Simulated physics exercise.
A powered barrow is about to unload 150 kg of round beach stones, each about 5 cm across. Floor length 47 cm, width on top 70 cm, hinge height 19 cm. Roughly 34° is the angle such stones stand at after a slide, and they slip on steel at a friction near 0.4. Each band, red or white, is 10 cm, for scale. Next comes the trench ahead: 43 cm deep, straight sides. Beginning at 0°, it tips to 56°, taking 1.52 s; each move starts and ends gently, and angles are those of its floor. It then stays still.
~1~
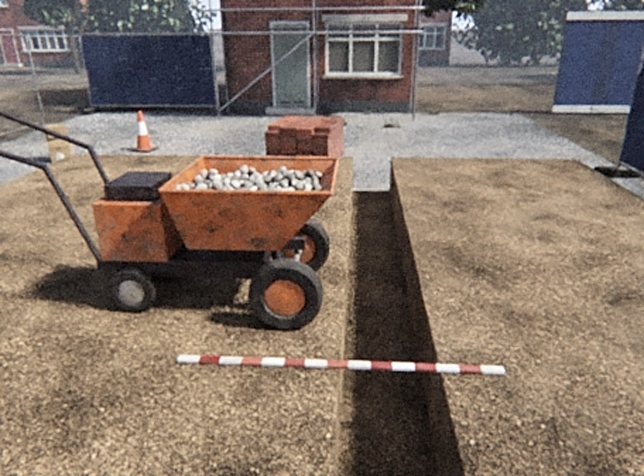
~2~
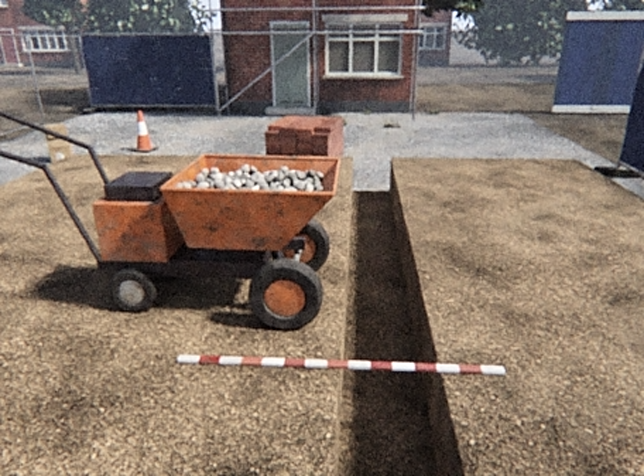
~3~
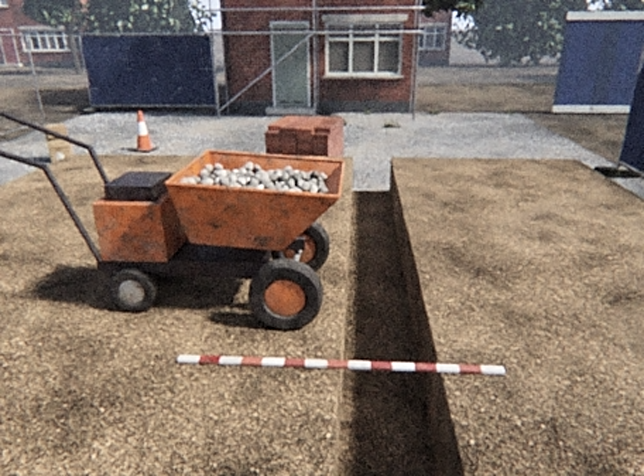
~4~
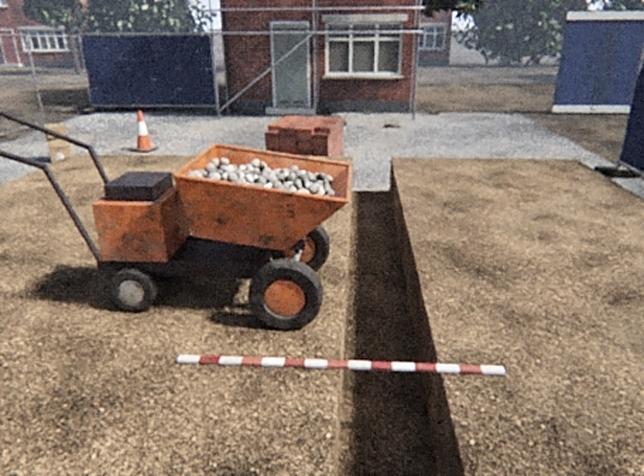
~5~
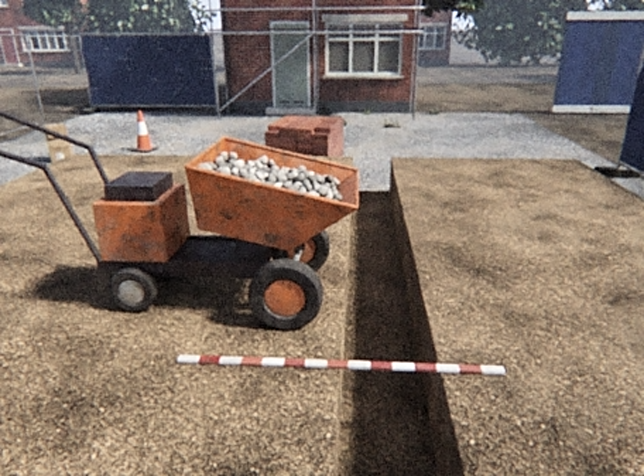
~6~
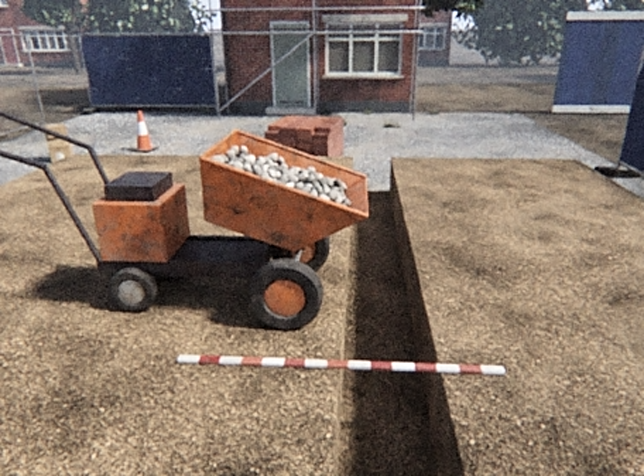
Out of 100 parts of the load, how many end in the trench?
Some 45 out of 100.
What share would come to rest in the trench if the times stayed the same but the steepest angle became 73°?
Some 50 in a hundred, I'd say.
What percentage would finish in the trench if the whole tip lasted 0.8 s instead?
It'd be some 40 per cent.
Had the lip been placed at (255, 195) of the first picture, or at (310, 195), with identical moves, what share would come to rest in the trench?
Close to 75 percent in the first case, 60 percent in the second.
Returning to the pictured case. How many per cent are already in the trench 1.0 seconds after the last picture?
Roughly 10% by that time.
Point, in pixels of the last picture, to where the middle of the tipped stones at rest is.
Resting centre: About (411, 351).
Then, 0.5 s after the last picture the floor is at 47°, 100 % in the tray; the foremost stones are at (388, 238).
Then, 1.0 s after the last picture the floor is at 56°, 82 % in the tray, 10 % in the trench, 8 % past the trench; the foremost stones are at (469, 309).
Then, 1.4 s after the last picture the floor is at 56°, 59 % in the tray, 16 % in the trench, 25 % past the trench; the foremost stones are at (530, 310).
Then, 3.3 s after the last picture the floor is at 56°, 25 % in the tray, 45 % in the trench, 29 % past the trench; the foremost stones are at (571, 305).
